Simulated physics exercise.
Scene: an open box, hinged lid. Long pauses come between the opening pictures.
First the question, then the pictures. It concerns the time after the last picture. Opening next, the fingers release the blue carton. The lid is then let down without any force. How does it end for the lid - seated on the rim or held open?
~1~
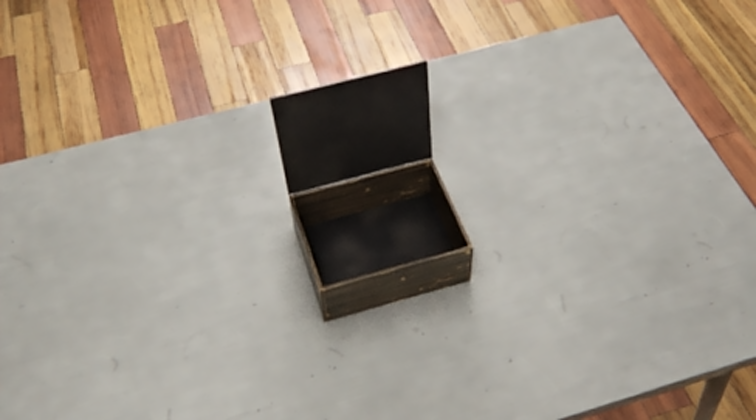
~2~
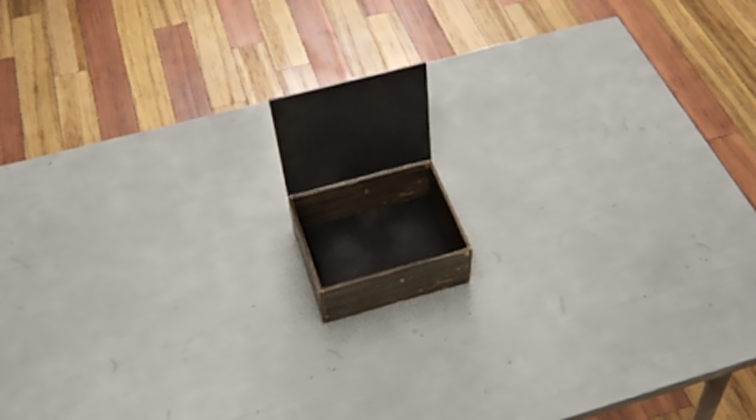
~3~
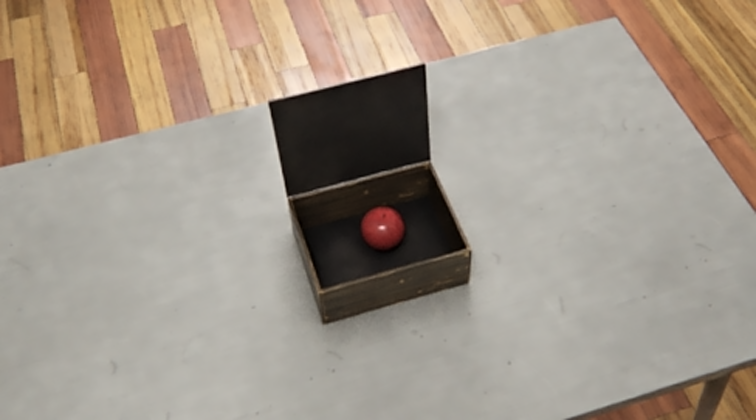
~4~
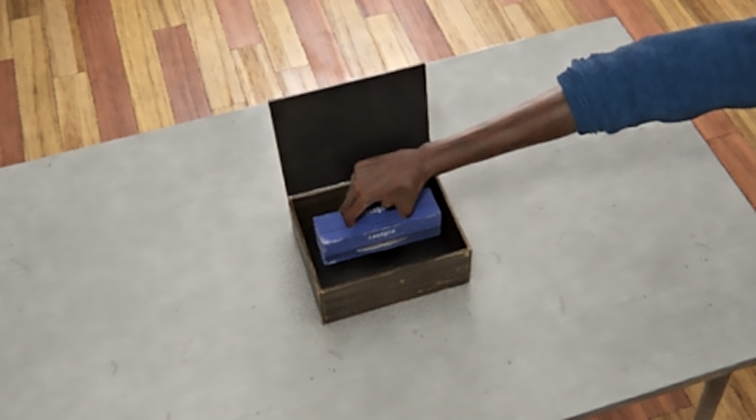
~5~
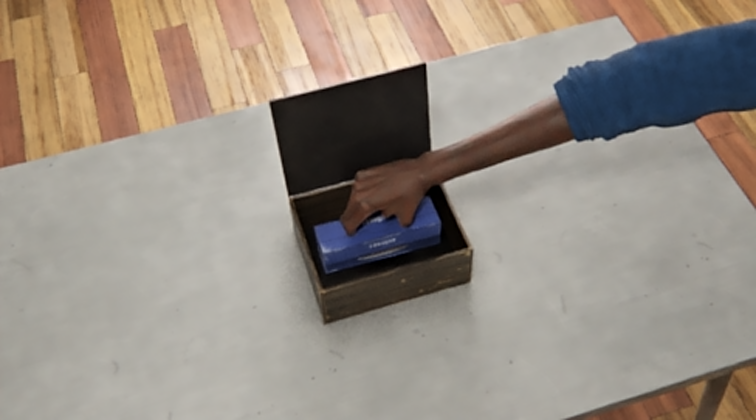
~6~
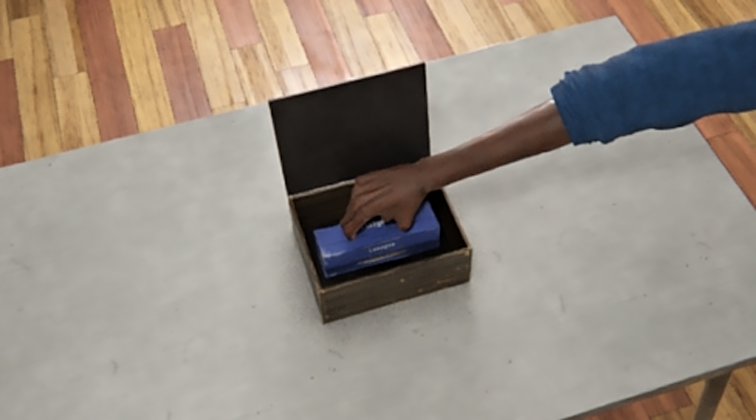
The lid is fully lowered.
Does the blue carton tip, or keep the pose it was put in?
Well, the blue carton stays just as set.
Then, 1.20 s on from there, lid starting down; blue carton shifted a little near (379, 266).
Then, 1.90 s on from there, lid 33° above the rim; blue carton shifted a little near (379, 266).
In the end, lid shut; moved from the start, blue carton; red apple unmoved. At the end, from the last picture's camera, blue carton near (379, 266).
